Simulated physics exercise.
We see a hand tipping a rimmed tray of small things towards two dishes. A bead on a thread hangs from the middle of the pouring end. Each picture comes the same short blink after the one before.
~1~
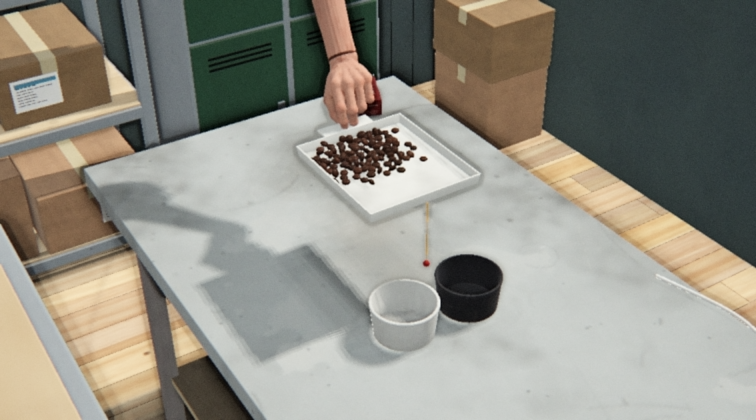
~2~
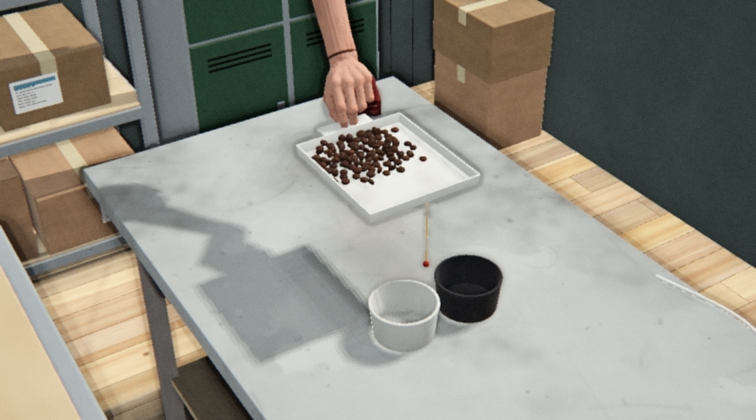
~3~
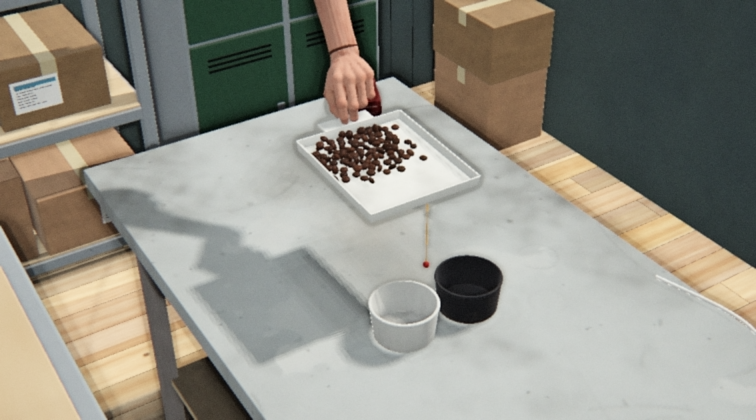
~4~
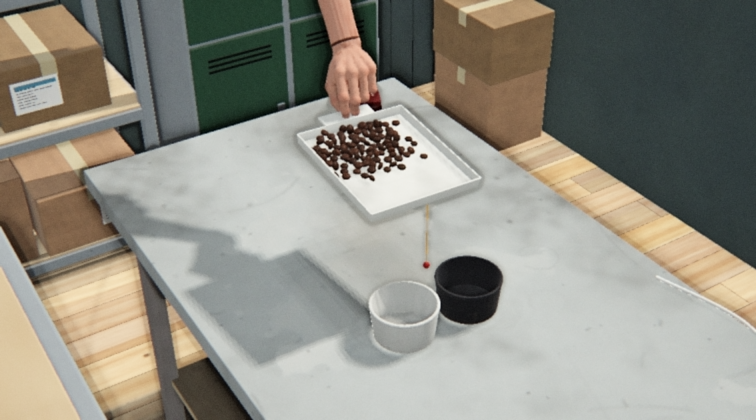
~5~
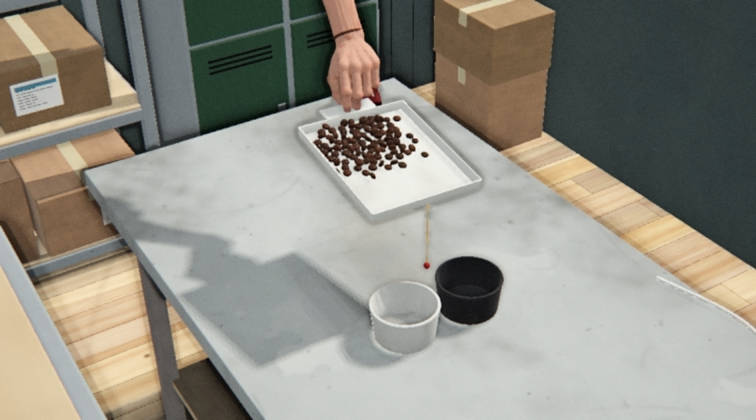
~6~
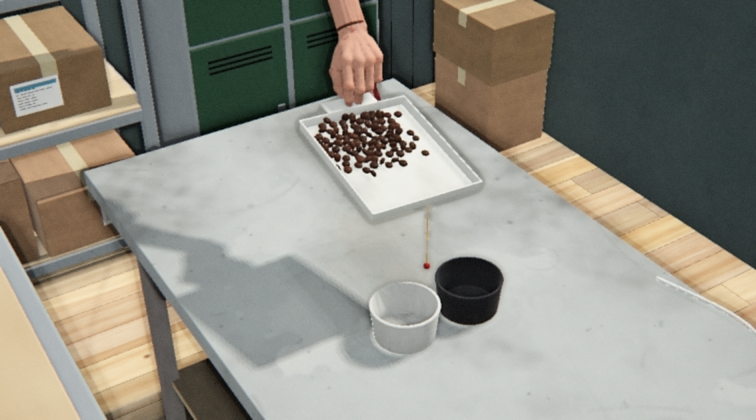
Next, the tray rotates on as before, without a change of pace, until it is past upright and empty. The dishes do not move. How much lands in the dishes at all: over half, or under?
They take the larger part between them.
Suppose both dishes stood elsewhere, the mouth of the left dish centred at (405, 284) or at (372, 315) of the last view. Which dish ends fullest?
In turn: The right dish; the right one.
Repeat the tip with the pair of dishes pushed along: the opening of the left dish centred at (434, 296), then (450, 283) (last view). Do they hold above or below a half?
At the first place the larger part, at the second above a half.
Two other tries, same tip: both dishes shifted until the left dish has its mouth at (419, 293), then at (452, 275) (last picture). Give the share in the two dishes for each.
The first gives 90 %, the second 70 %.
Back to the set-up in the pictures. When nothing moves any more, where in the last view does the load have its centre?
Near (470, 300).
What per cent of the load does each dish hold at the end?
Left dish: 10 %, right dish: 70 %.
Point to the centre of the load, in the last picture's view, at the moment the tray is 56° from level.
Roughly at (446, 181).
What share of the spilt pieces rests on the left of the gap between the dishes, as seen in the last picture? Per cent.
Some 0 per cent.
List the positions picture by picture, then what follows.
The first picture shows corners of the pouring end at (371, 213) and (478, 174), level; middle of the load at (360, 155), flat chocolate drops; left dish at (423, 332); right dish at (488, 304); bead on its thread at (426, 264).
The second picture shows corners of the pouring end at (371, 213) and (478, 174), level; middle of the load at (360, 154).
The third picture shows corners of the pouring end at (372, 213) and (478, 176), tipped barely, lowest at the right corner; middle of the load at (360, 152).
The fourth picture shows corners of the pouring end at (372, 213) and (479, 177), tipped a little, lowest at the right corner; middle of the load at (361, 147).
The fifth picture shows corners of the pouring end at (373, 213) and (480, 179), tipped a little, lowest at the right corner; middle of the load at (362, 143).
The sixth picture shows corners of the pouring end at (374, 213) and (480, 181), tipped a little, lowest at the right corner; middle of the load at (363, 139); left dish at (424, 335); right dish at (489, 306).
Soon after the last picture, tray tipped steeply; nearly all on the tray; a stray few in the right dish; a stray few outside both; a small part in the air.
A little later, tray tipped right over; about a third on the tray; about a third in the right dish; a small part outside both; about a quarter in the air.
Later still, tray tipped past a quarter turn; a small part in the left dish; about two thirds in the right dish; about a quarter outside both.
At rest, tray tipped past a quarter turn; a small part in the left dish; about two thirds in the right dish; about a quarter outside both.
